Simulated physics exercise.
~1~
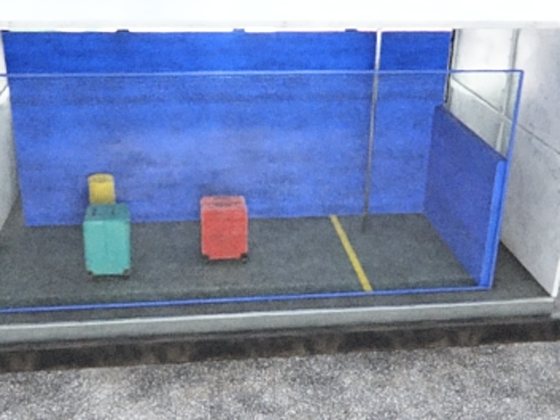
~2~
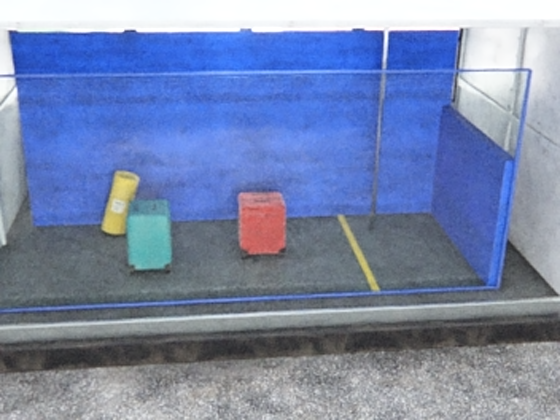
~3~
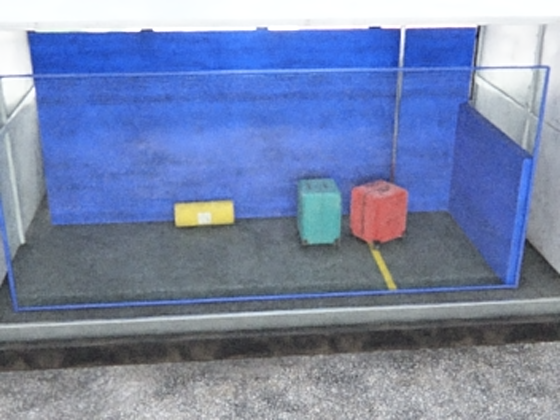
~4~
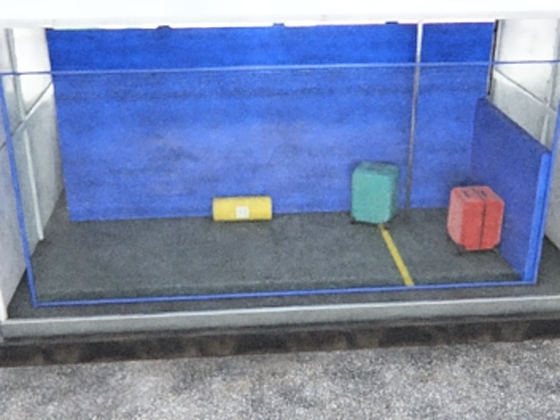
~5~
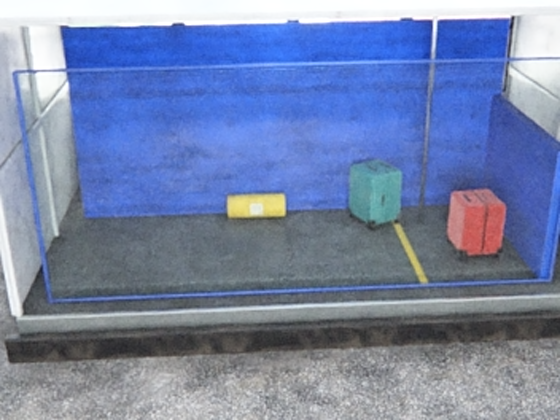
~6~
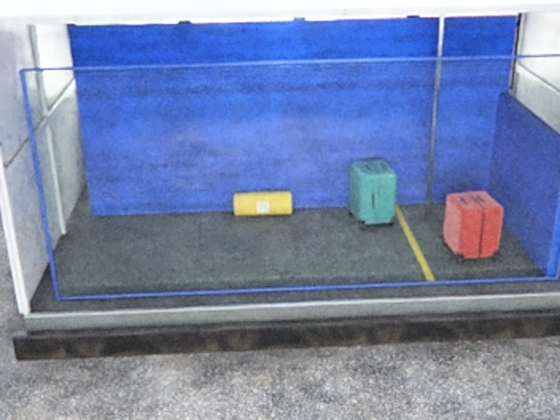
Teal and red wheeled cases sliding right as a yellow drum topples onto its side, only the red ending past the yellow line.
